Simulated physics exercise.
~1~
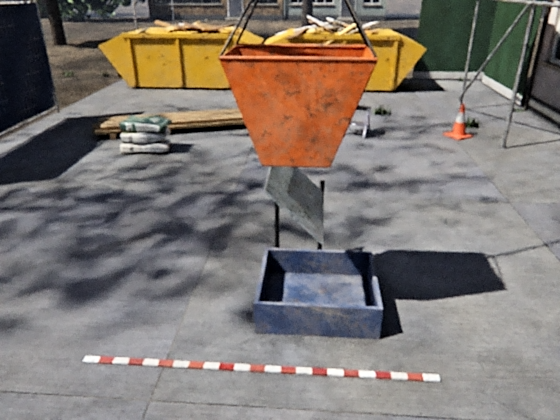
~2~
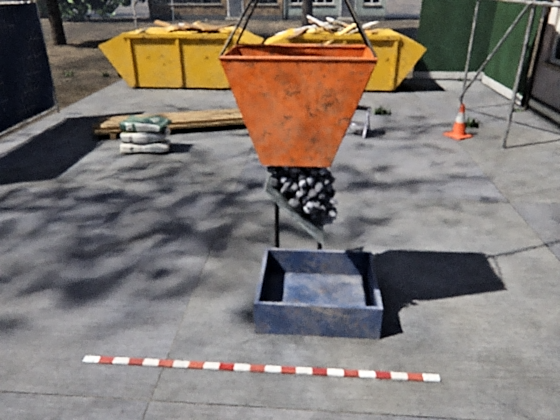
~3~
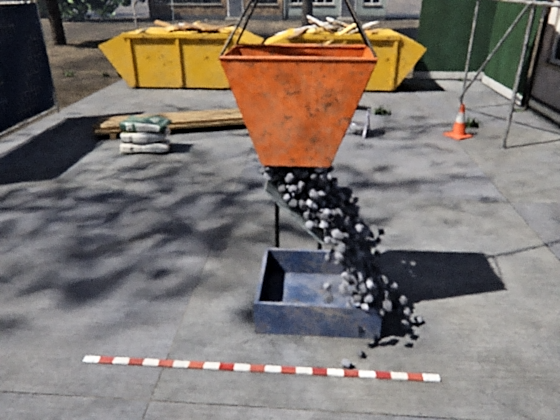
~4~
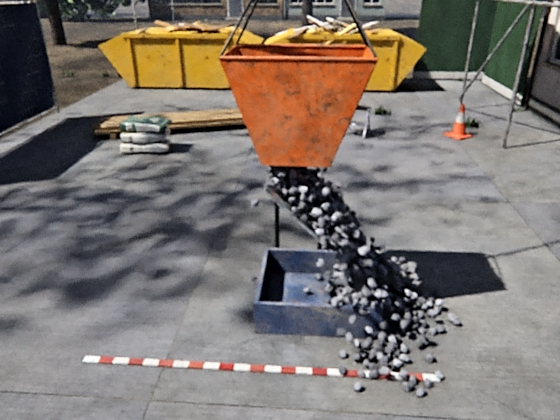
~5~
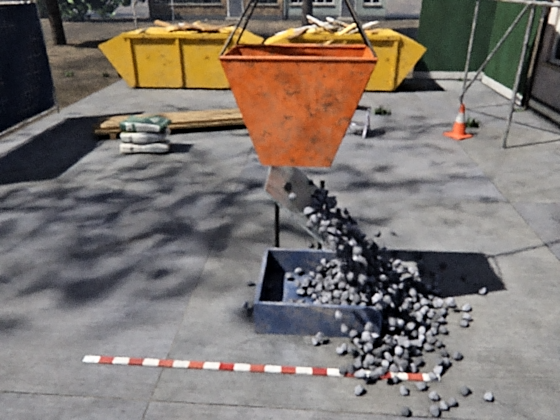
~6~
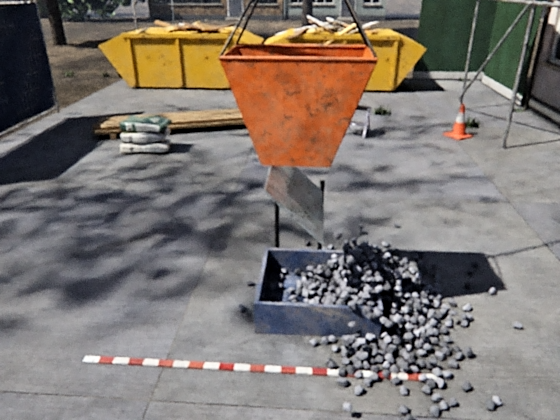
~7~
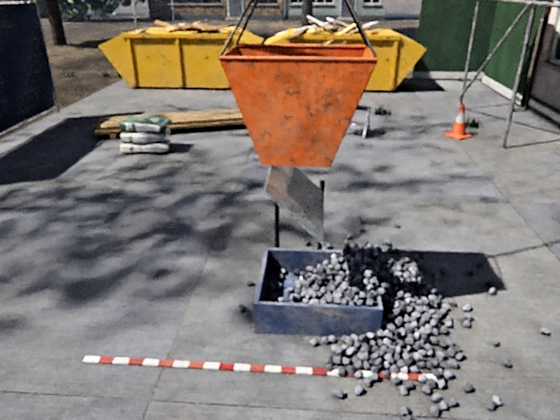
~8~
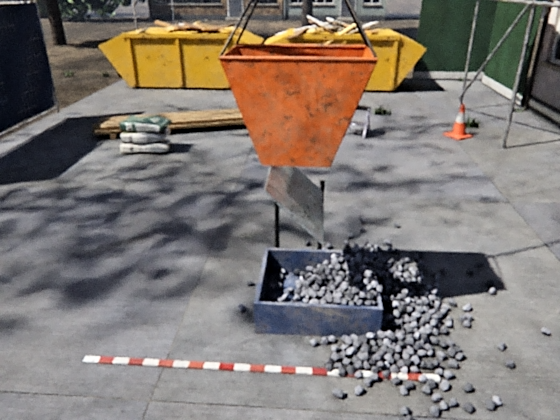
On a paved yard, grey stones pouring from an orange hopper down a steel slide, settling half in a blue bin, half spilled right.
